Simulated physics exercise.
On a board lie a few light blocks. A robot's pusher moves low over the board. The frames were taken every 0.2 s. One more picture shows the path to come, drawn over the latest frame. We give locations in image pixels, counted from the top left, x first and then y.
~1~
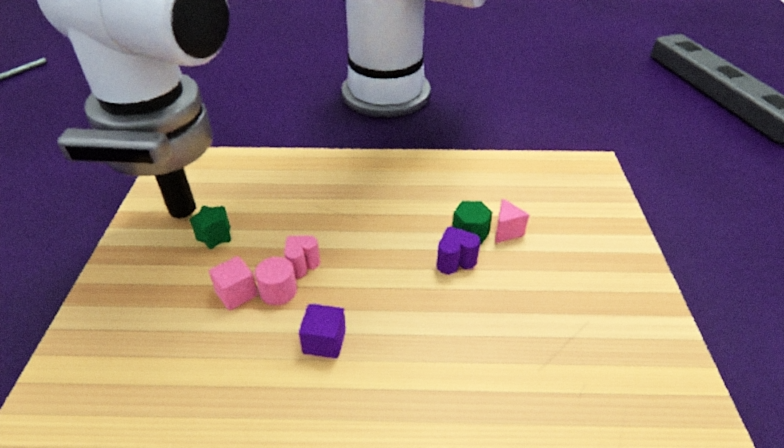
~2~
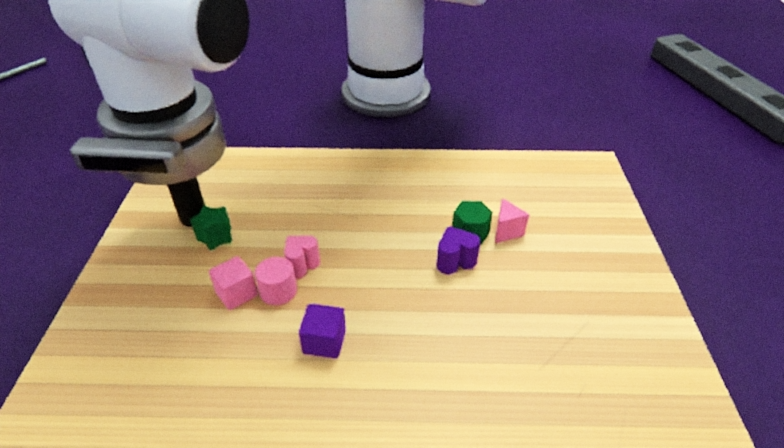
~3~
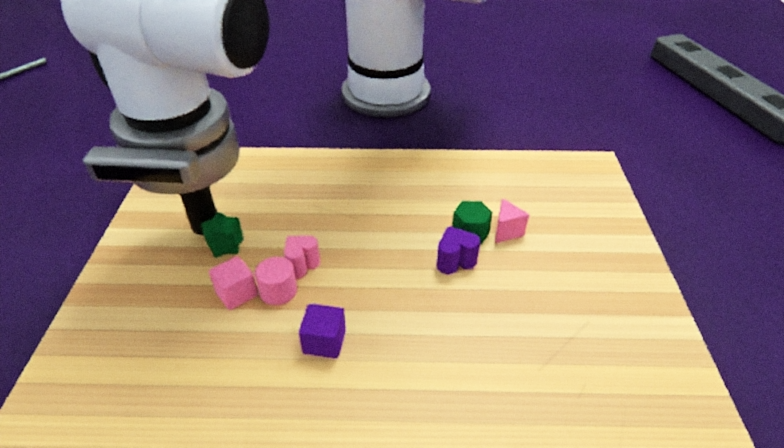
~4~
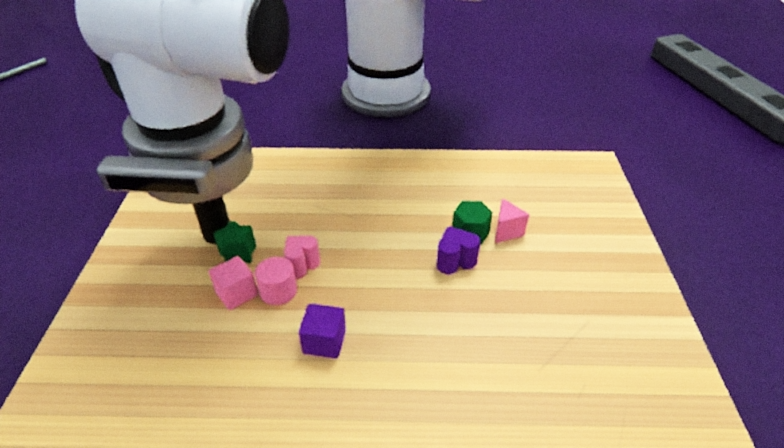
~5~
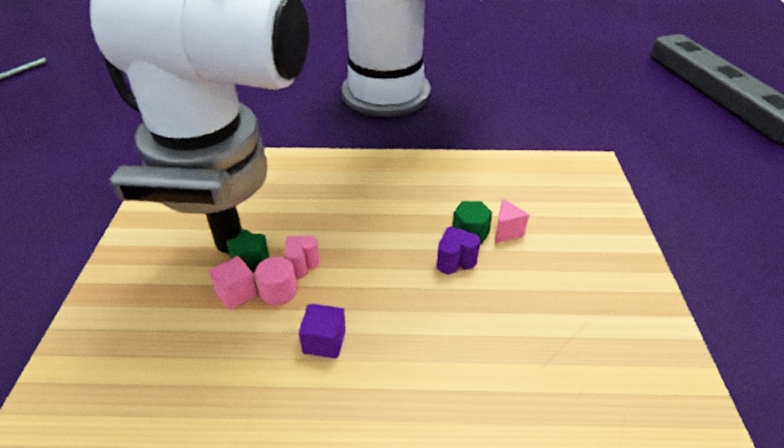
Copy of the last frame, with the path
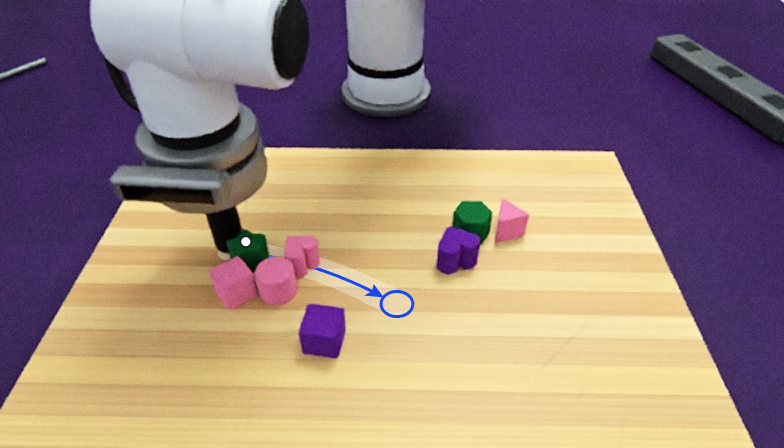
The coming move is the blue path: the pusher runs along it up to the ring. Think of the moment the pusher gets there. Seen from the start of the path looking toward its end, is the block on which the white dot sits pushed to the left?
Going by the path, no.
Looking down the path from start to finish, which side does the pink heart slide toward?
Toward the left.
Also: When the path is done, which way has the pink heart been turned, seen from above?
Direction: Anticlockwise.
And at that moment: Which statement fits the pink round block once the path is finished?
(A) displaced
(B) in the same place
A - displaced.
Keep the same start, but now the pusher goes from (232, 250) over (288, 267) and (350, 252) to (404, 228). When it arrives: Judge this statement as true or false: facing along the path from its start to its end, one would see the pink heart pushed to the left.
That claim is false.
Path on the board, from (232, 250) by way of (288, 261) and (343, 278) to (397, 304); the dot is on the green star-shaped block.
The first path, step by step. One third of the way, pusher (288, 254); pink square piece (233, 274), turned 20° clockwise; green star-shaped block (301, 258), turned 20° clockwise; pink round block (290, 284); pink heart (337, 253), turned 20° anticlockwise.
Two thirds of the way, pusher (342, 271); pink square piece (233, 274), turned 20° clockwise; green star-shaped block (326, 278), turned 75° clockwise; pink round block (293, 295); pink heart (374, 258), turned 60° anticlockwise.
At the end, pusher (397, 297); pink square piece (233, 274), turned 20° clockwise; green star-shaped block (329, 280), turned 90° clockwise; pink round block (293, 295); pink heart (408, 261), turned 145° anticlockwise.
